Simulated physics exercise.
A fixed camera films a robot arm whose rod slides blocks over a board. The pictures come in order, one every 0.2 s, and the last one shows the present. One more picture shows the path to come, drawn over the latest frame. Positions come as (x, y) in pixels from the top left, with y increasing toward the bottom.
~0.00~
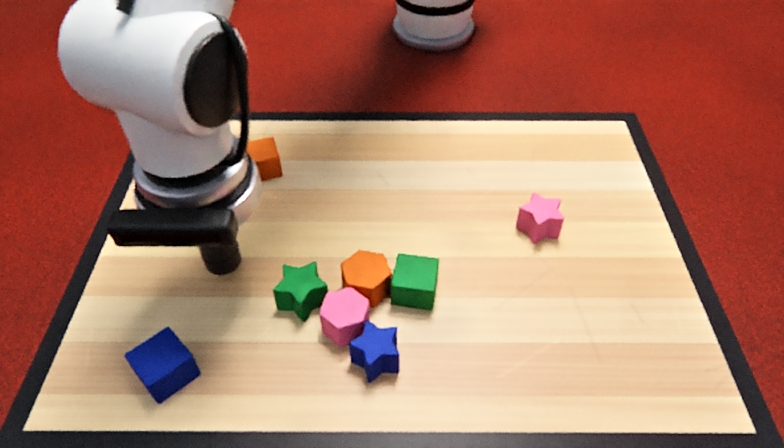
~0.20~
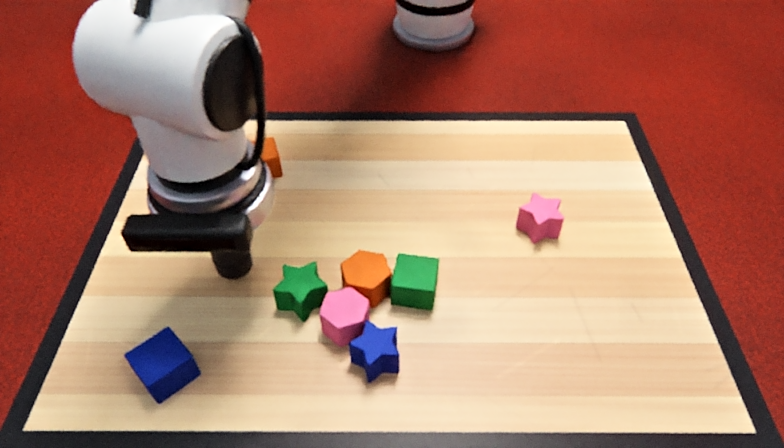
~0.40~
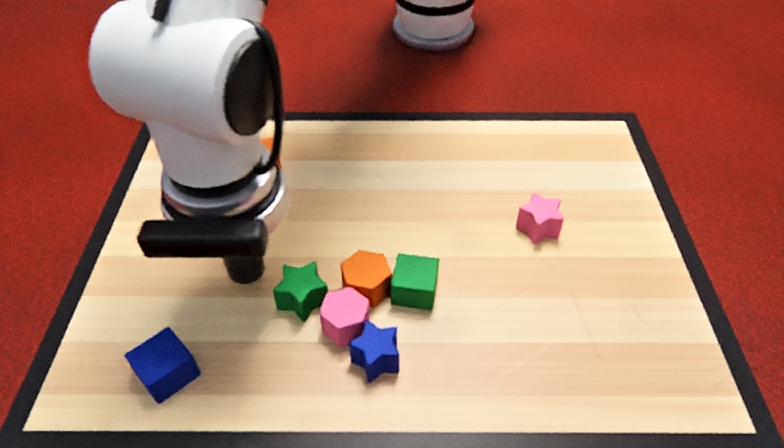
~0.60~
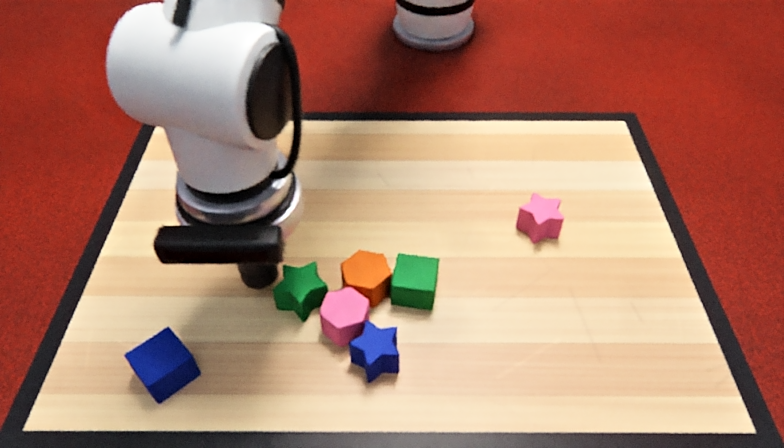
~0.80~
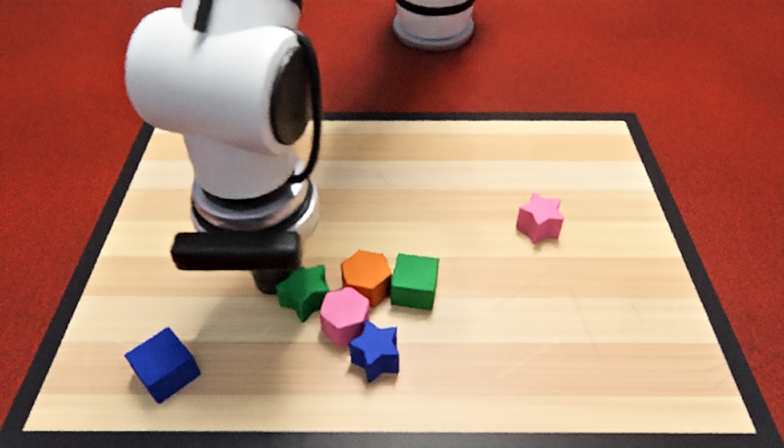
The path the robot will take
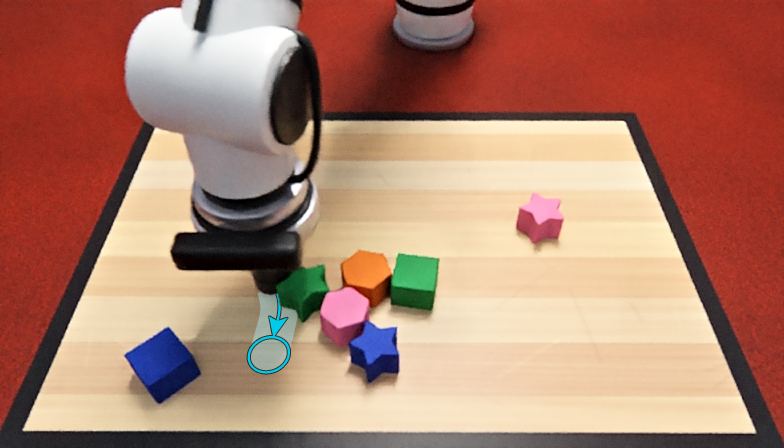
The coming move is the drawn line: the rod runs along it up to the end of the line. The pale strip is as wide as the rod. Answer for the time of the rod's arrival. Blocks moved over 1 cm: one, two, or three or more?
The number of blocks that move over 1 cm is one.
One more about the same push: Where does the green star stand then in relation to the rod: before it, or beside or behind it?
Beside or behind it.
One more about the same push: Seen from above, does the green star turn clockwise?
No, that is not how it ends up.
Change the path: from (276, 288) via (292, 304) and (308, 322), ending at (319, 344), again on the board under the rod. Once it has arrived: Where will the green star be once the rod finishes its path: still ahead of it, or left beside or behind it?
As far as I can tell, the green star has dropped away to the side or behind.
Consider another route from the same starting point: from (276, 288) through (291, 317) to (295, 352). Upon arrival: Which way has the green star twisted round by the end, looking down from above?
The block spins anticlockwise.
Drawn move, from (276, 288) over (280, 308) and (275, 331) to (269, 354).
On the path given first. Halfway along, rod (276, 313); green star (312, 291), turned 35° anticlockwise; pink hexagon (350, 308).
At the end, rod (267, 348); blue square still; green star (312, 292), turned 40° anticlockwise; pink hexagon (350, 308).
